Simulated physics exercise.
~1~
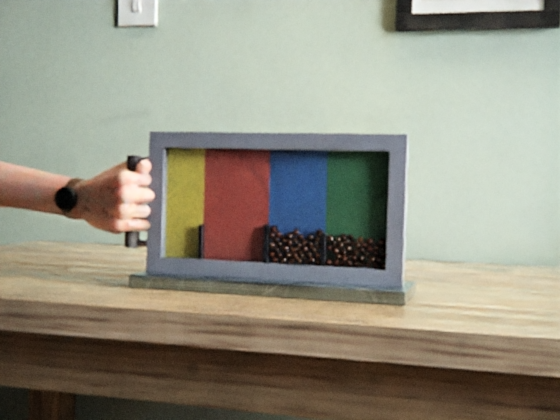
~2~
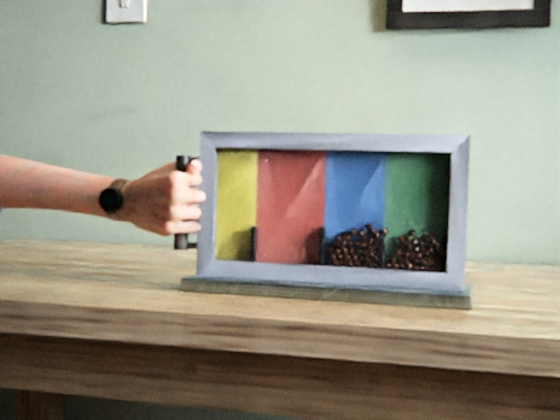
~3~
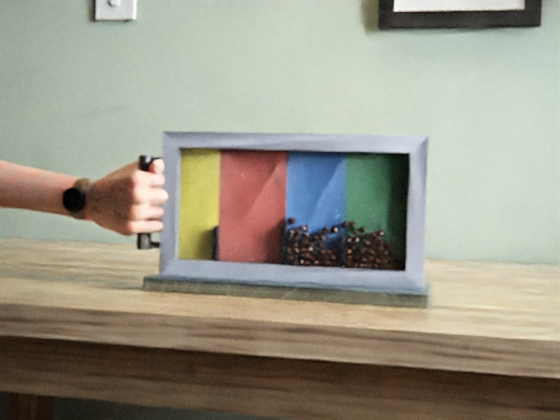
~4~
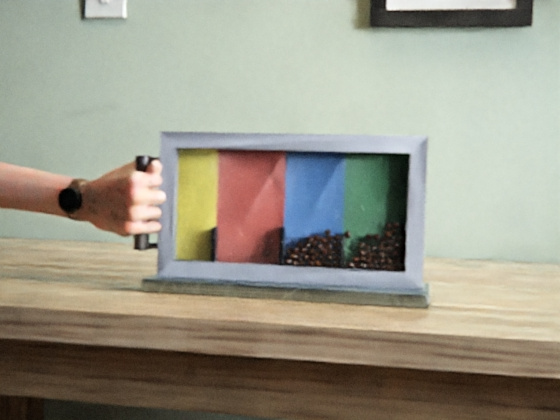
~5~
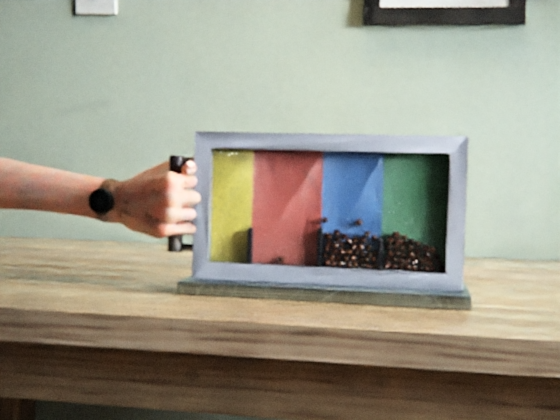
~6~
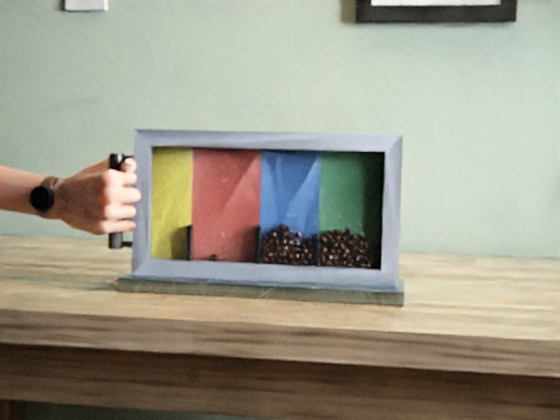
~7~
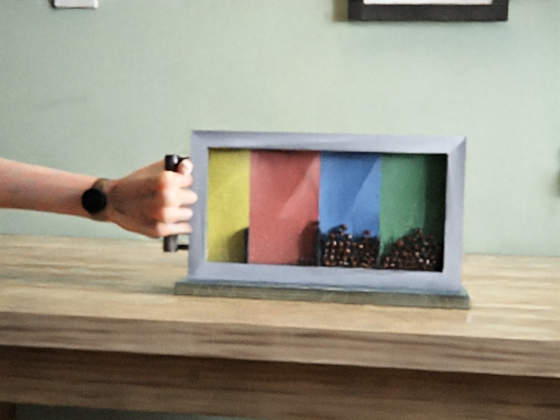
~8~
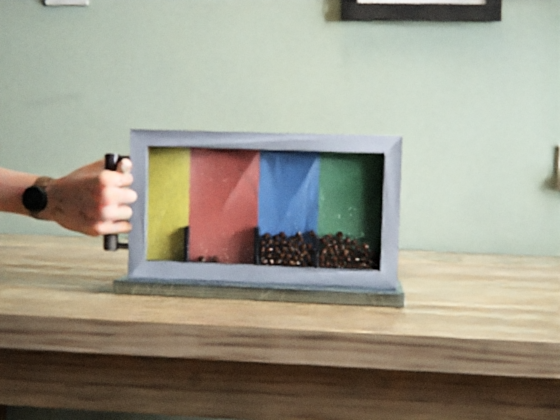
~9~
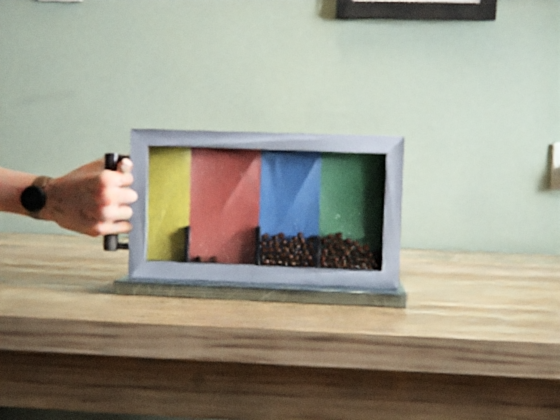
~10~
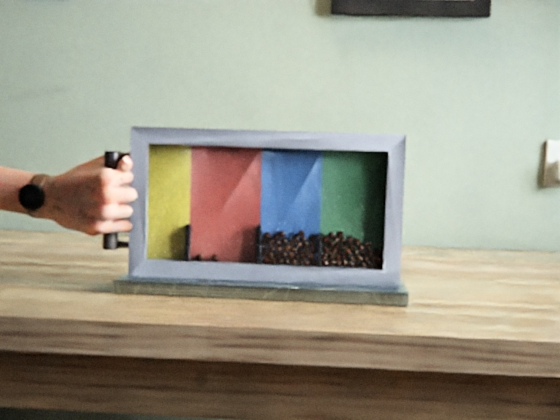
A framed tray with yellow, red, blue and green strips was slid right and left along a wooden table several times by a hand, its dark beads jostling, and it stopped on the left with nearly all of them piled across blue and green.
